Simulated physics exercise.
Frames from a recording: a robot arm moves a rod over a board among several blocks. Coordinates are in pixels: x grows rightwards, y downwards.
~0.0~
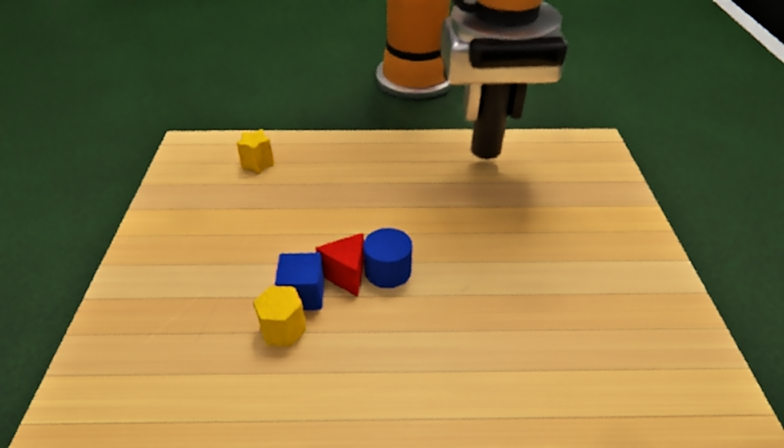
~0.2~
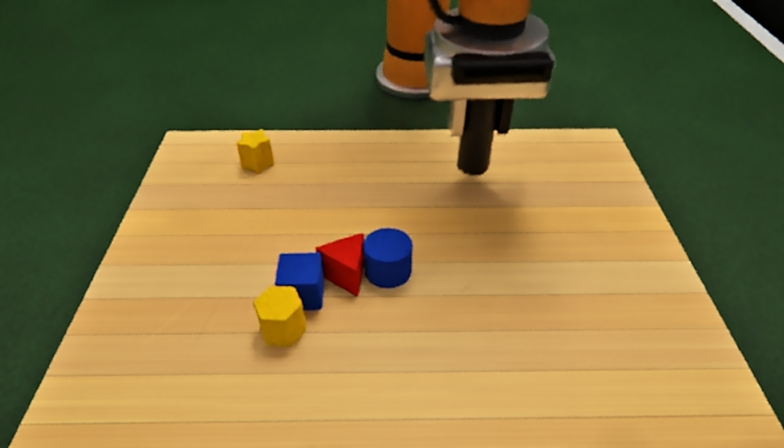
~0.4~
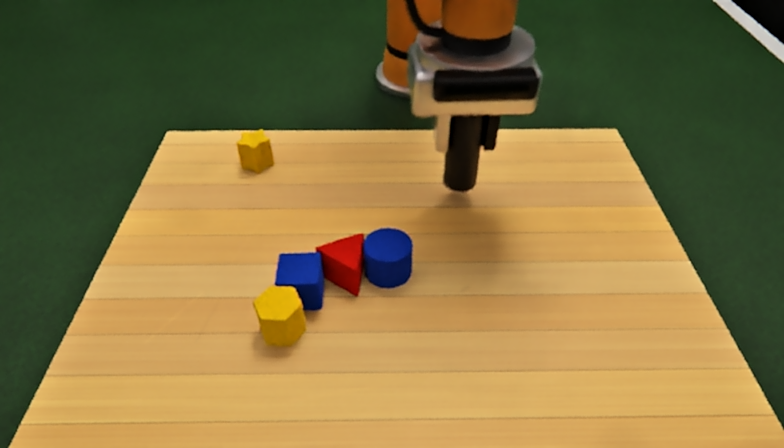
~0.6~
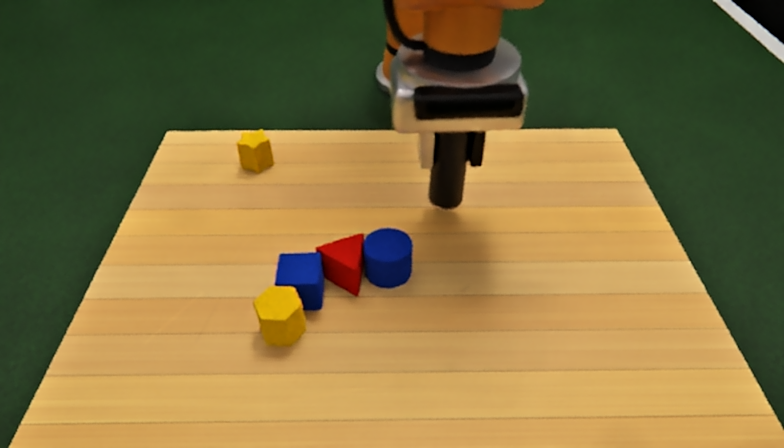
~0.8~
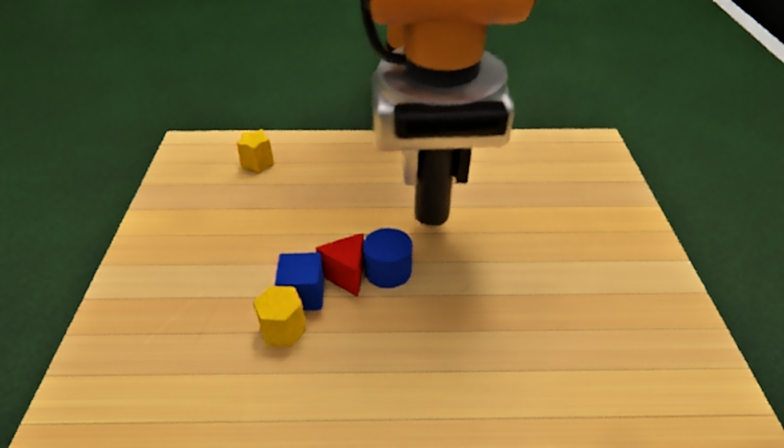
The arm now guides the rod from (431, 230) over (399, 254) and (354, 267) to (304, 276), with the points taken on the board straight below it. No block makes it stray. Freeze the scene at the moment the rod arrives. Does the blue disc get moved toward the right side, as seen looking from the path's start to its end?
No.
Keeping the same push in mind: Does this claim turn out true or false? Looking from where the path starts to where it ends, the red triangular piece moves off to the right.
My answer: True.
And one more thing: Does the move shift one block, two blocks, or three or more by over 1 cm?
The answer is three or more blocks, counting only moves over 1 cm.
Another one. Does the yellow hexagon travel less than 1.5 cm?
It seems so.
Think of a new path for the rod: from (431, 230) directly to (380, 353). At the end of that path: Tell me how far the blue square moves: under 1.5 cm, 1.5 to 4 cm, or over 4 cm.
My prediction: Under 1.5 cm.
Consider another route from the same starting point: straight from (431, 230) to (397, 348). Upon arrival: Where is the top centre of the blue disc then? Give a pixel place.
(365, 269)
What follows on the original path. One third of the way, rod at (399, 239); red triangular piece at (337, 250); blue disc at (378, 254).
Two thirds of the way, rod at (352, 252); yellow hexagon at (275, 305); blue square at (270, 270), turned 20° anticlockwise; red triangular piece at (304, 252), turned 30° clockwise; blue disc at (355, 273).
At the end, rod at (302, 261); yellow hexagon at (275, 305); blue square at (222, 291), turned 35° anticlockwise; red triangular piece at (253, 266), turned 15° clockwise; blue disc at (354, 274).
